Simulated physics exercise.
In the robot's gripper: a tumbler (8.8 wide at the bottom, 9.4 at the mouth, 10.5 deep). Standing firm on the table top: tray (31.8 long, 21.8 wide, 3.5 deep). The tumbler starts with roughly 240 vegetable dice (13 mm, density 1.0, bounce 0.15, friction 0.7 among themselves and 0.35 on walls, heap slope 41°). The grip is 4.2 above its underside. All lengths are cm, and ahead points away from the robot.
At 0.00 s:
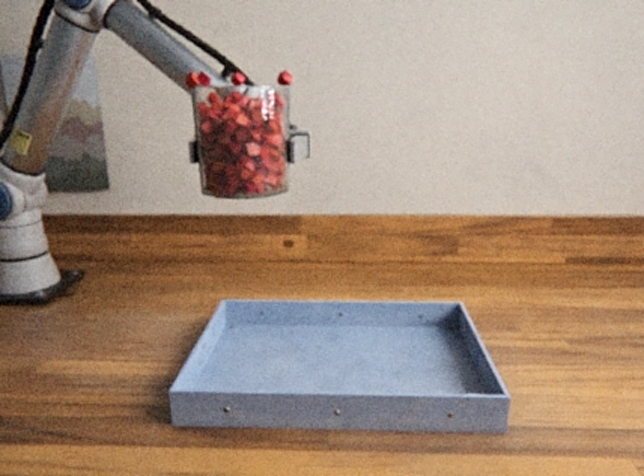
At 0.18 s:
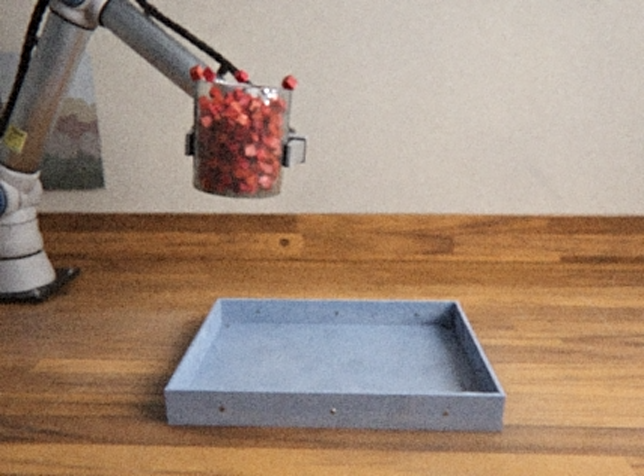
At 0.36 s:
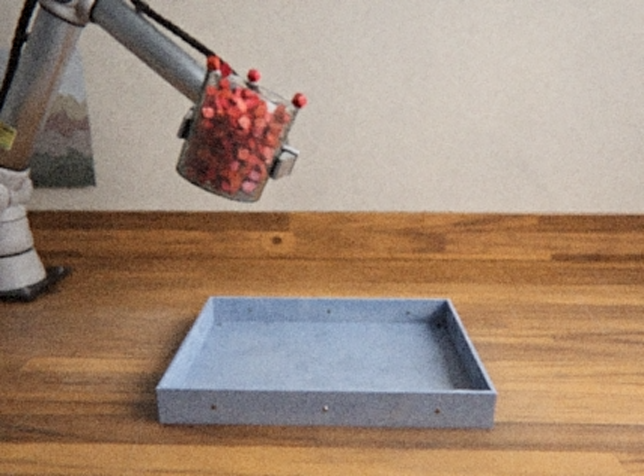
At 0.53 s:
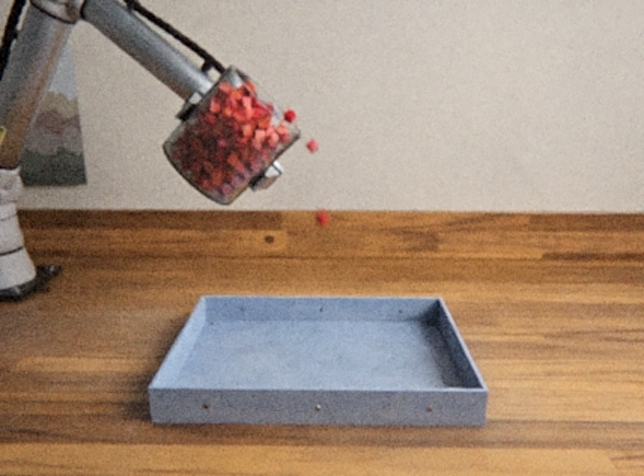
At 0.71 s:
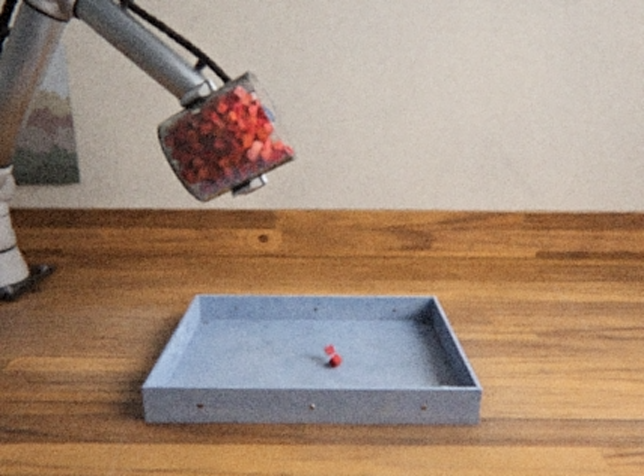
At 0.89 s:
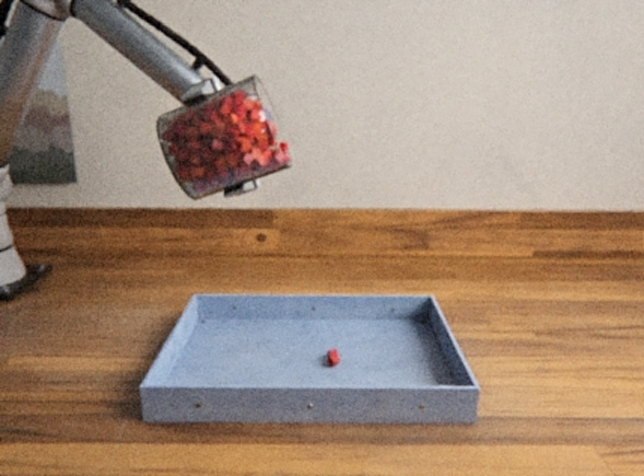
The clip opens on a robot arm holding a clear tumbler heaped with red vegetable dice, upright above an empty blue tray on a wooden table. The arm steadily tilts the tumbler to the right, and a couple of pieces drop into the tray while the rest stay inside the steeply tipped tumbler.
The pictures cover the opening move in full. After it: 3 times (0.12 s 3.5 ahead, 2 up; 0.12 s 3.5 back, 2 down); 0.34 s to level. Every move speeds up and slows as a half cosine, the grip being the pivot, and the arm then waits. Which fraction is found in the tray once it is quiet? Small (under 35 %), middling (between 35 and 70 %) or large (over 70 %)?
A middling share, between 35 and 70 %, ends in the tray.
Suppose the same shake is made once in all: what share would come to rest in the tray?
In that case some 25 per cent.
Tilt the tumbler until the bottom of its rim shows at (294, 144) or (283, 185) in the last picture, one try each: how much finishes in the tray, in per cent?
About 25 and 90 per cent.
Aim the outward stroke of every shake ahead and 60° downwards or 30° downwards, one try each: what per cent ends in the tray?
Some 5 and 10 per cent.
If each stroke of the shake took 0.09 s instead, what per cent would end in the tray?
Then about 75 per cent.
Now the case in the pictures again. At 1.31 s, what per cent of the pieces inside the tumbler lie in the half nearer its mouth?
About 70 per cent.
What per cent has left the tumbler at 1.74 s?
Some 50 per cent.
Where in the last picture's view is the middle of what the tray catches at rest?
Around (361, 351).
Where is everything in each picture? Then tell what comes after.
In the first picture, tumbler middle at (243, 141), level; upper third of the load around (245, 121), from x 190 to 285, top at y 80; 238 in the tumbler.
In the second picture, tumbler middle at (241, 140), tilted 7° forward; upper third of the load around (240, 120), from x 195 to 290, top at y 75.
In the third picture, tumbler middle at (236, 138), tilted 24° forward; upper third of the load around (235, 119), from x 190 to 300, top at y 65.
In the fourth picture, tumbler middle at (231, 139), tilted 45° forward; upper third of the load around (232, 121), from x 180 to 320, top at y 90; 236 in the tumbler, 2 in flight or on a rim.
In the fifth picture, tumbler middle at (227, 140), tilted 62° forward; upper third of the load around (222, 123), from x 175 to 335, top at y 95; 236 in the tumbler, 2 in the tray.
In the sixth picture, tumbler middle at (225, 141), tilted 69° forward; upper third of the load around (218, 124), from x 170 to 335, top at y 95; 236 in the tumbler, 2 in the tray.
After 1.31 s, tilted 69° forward, highest piece 29 above the table; 179 in the tumbler, 49 in the tray, 10 in flight or on a rim.
After 1.74 s, tilted 48° forward, highest piece 28 above the table; 117 in the tumbler, 116 in the tray, 5 in flight or on a rim.
After 2.15 s, level, highest piece 28 above the table; 121 in the tray, 117 in the tumbler.
After 3.20 s, level, highest piece 28 above the table; 121 in the tray, 117 in the tumbler.
At rest, 121 in the tray, 117 in the tumbler. That is 51 % in the tray.
